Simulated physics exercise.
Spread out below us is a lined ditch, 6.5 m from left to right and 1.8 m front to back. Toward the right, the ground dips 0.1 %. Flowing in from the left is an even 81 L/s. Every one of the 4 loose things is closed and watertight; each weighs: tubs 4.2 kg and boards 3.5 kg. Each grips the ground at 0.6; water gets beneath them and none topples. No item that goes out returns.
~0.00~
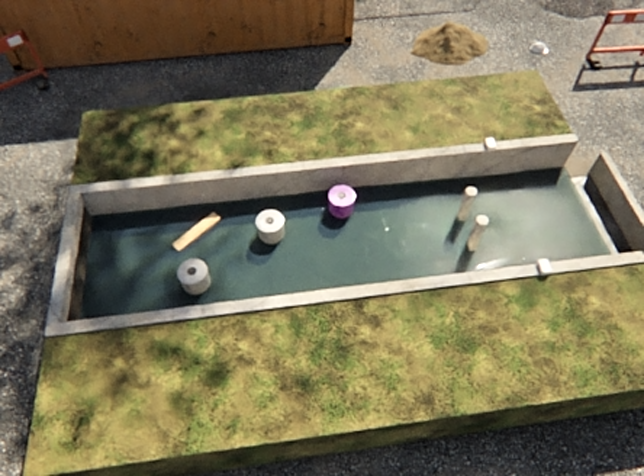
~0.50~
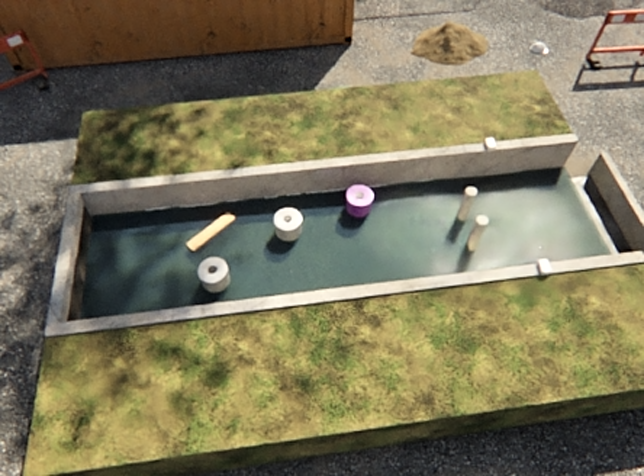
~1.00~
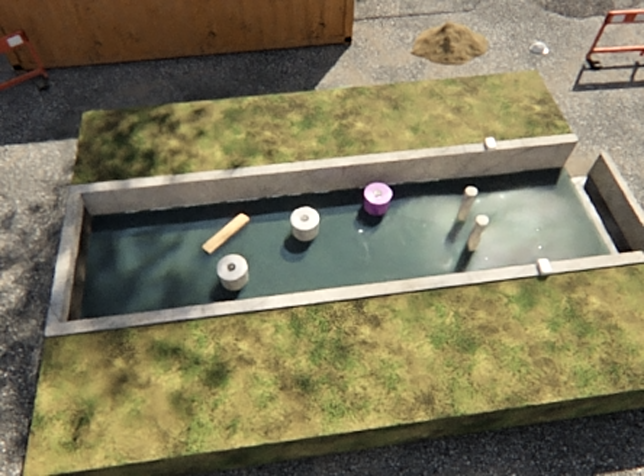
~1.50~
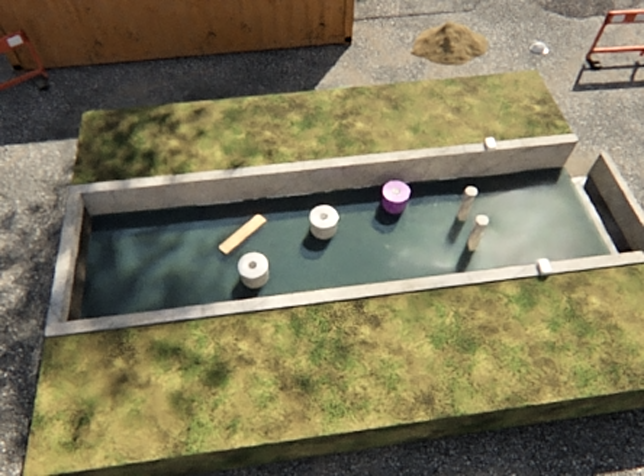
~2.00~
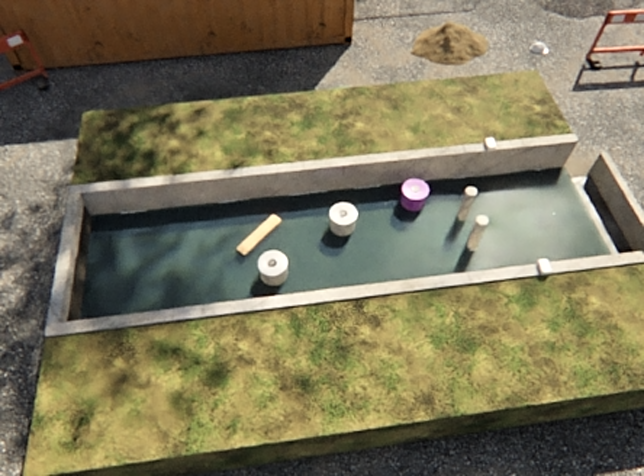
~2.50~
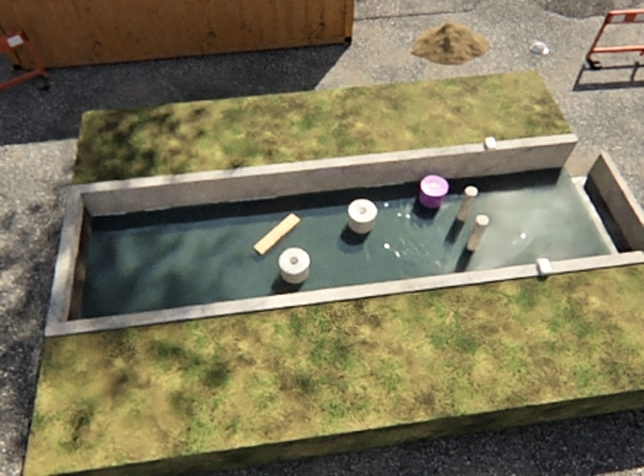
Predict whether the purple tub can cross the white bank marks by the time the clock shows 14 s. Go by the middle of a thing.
The answer is that it arrives beyond the marks in time.
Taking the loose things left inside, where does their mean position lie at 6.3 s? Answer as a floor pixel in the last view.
The centre is close to (461, 227).
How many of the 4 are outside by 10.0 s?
Tally: 3.
After 3.5 s the purple tub is near (491, 181), 2.0 m from its start, afloat; 0 of 4 are over the mark; 4 afloat.
After 6.3 s the purple tub has gone out; 2 of 4 are over the mark; 3 afloat.
After 10.0 s the purple tub has gone out; 3 of 4 are over the mark; 1 afloat.
After 14.0 s the purple tub has gone out; 3 of 4 are over the mark; 1 afloat.
